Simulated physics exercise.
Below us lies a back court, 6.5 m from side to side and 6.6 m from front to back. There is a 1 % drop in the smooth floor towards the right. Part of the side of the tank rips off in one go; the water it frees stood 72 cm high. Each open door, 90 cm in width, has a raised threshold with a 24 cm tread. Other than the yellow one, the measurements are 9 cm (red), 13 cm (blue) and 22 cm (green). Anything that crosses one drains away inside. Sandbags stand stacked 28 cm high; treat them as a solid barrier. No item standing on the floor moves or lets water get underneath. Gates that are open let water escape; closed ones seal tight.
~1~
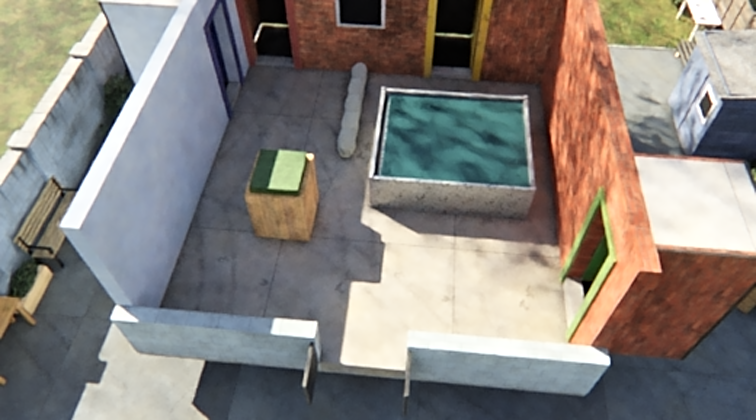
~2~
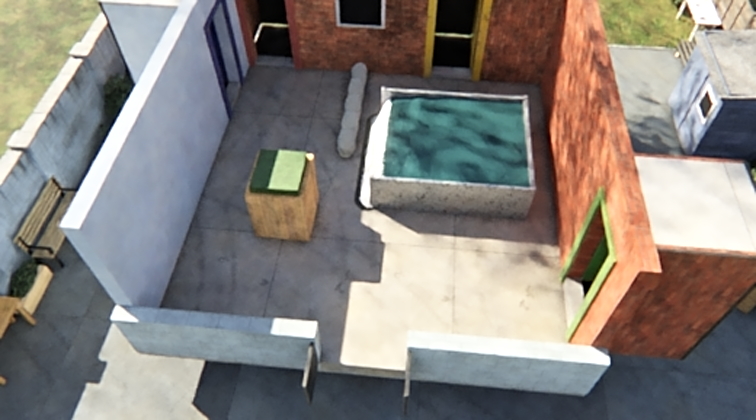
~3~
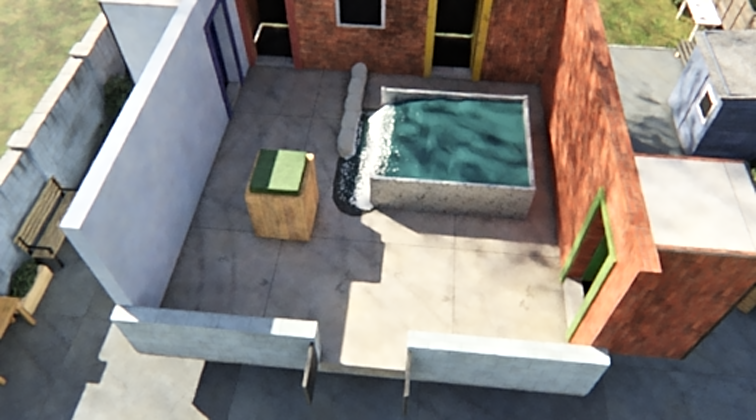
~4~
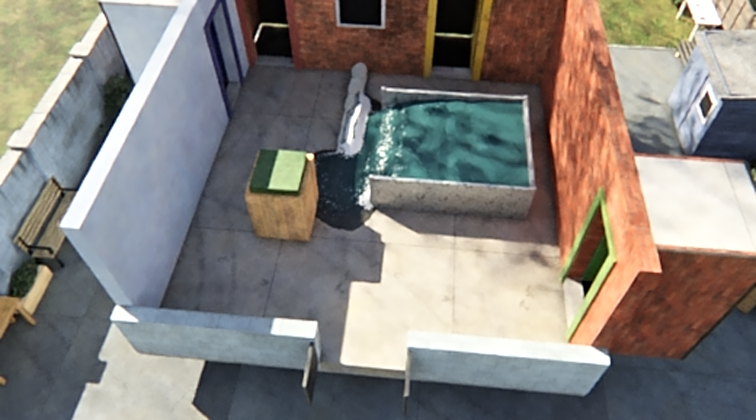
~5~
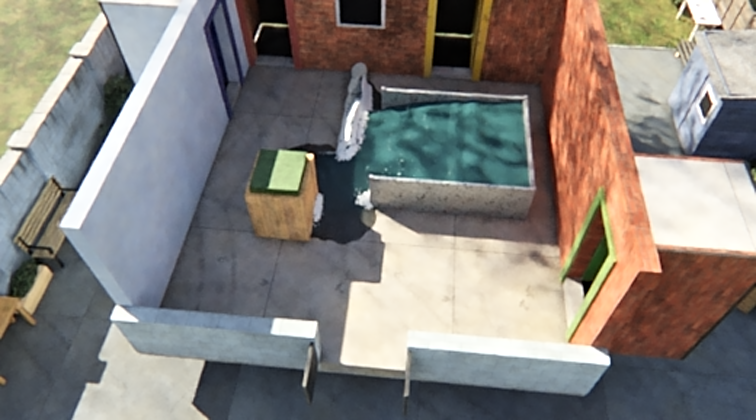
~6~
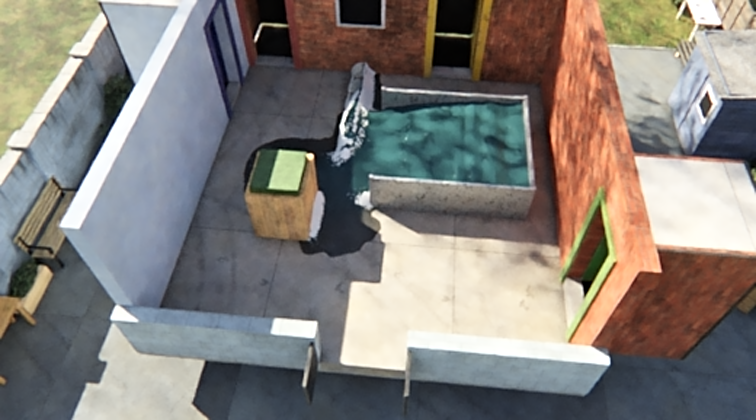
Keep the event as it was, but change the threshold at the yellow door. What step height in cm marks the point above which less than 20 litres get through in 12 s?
The point is around 6.5 cm.
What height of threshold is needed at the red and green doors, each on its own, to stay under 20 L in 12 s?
About 28 cm at red and about 12.5 cm at green.
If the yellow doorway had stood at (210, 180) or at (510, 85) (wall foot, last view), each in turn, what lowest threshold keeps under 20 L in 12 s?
You'd want about 34 cm there first, then about 11.5 cm.
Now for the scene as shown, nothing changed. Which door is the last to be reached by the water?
Last in order comes the green door.
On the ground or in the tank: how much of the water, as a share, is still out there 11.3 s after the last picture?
About 82 in every hundred.
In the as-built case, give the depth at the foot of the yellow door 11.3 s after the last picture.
Lab note: Depth approx. 6.5 cm.
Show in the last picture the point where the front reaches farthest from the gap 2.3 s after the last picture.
Around pixel (152, 330).
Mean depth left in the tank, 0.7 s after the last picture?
Mean depth: Approx. 45 cm.
Then, 0.7 s after the last picture water covers 35 % of the floor, deepest (50 cm) near (357, 145); 5 cm at the yellow door, 0 litres in over its 12 cm threshold.
Then, 2.3 s after the last picture water covers 70 % of the floor, deepest (38 cm) near (247, 73); 10 cm at the yellow door, 0 litres in over its 12 cm threshold.
Then, 11.3 s after the last picture water covers 95 % of the floor, deepest (16 cm) near (562, 278); 7 cm at the yellow door, 0 litres in over its 12 cm threshold.
At the yellow door as built, the water peaked near 10 cm, 1.9 s after the last picture.
Run again over the same 12 s with other heights there, 34 litres in over 5 cm, 14 litres over 7 cm. The limit of 20 litres is kept from about 6.5 cm up.
